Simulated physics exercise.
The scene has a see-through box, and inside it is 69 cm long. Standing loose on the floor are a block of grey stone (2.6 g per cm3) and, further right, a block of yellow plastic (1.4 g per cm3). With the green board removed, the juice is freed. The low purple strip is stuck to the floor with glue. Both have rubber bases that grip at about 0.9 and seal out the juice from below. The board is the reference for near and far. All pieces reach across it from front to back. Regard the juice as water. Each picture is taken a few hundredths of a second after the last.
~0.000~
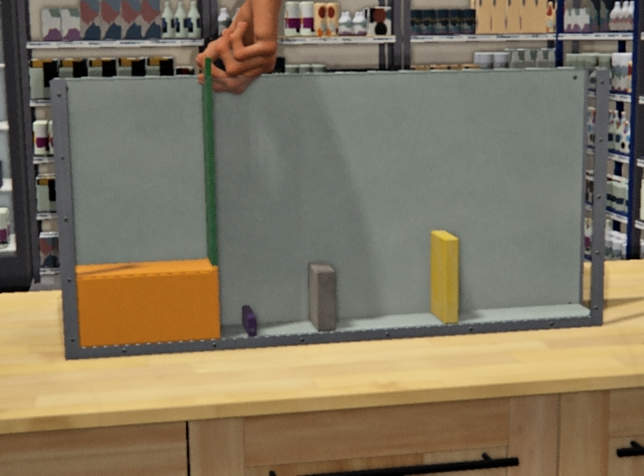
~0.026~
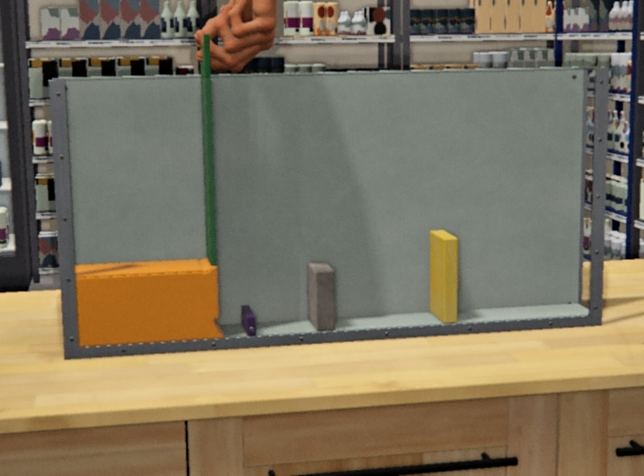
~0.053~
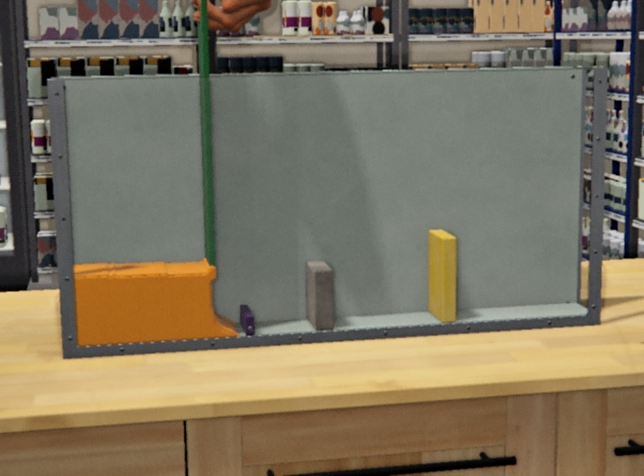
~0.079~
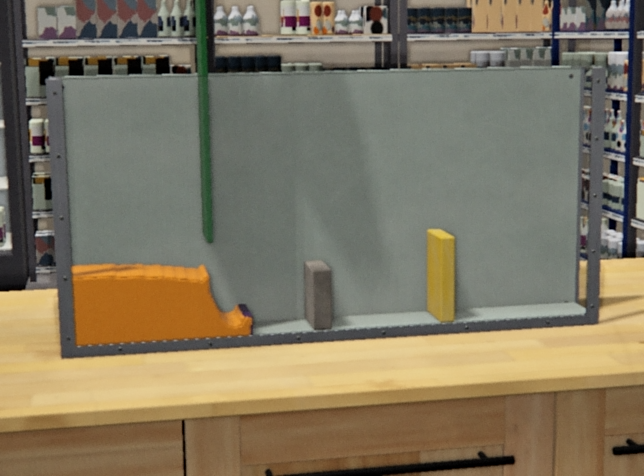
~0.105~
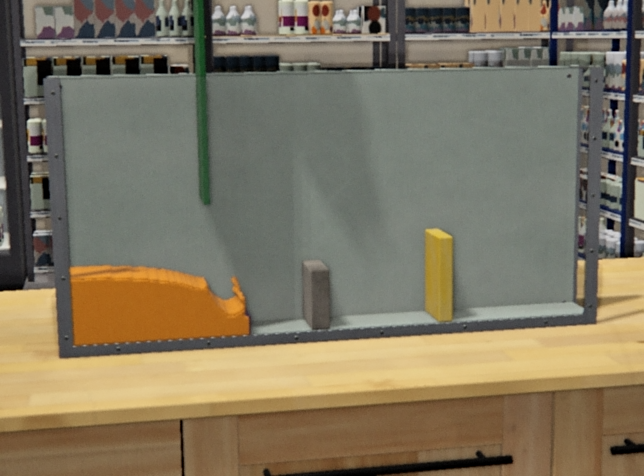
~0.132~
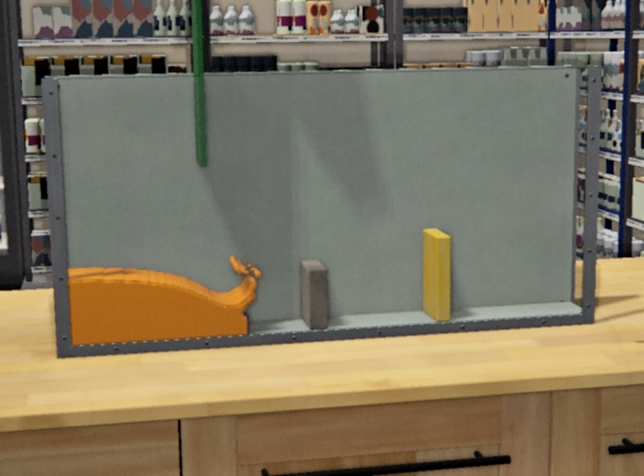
At first, a hand holds a green board upright against a block of orange juice at the left of a see-through box, with small purple, grey and yellow blocks standing to the right. The hand lifts the board, and the juice slumps rightward along the floor, reaches the purple piece and curls upward over it.
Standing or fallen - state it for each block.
In the end pretty sure the near block won't tip; pretty sure the far block won't tip.
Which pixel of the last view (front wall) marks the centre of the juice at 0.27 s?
Near (177, 314).
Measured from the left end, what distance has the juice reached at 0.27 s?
It has got out to near 36 cm from the left end.
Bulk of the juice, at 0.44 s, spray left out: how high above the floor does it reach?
Roughly 6.5 cm up.
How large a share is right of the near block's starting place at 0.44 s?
Estimate: Close to 2 per cent.
After 0.27 s the front has run 37 cm from the left wall, the near block is upright and the far block is upright.
After 0.44 s the near block is upright and the far block is upright.
After 0.71 s the near block is upright and the far block is upright.
In the end the near block is upright and the far block is upright; 0 per cent of the juice is past where the far block first stood.
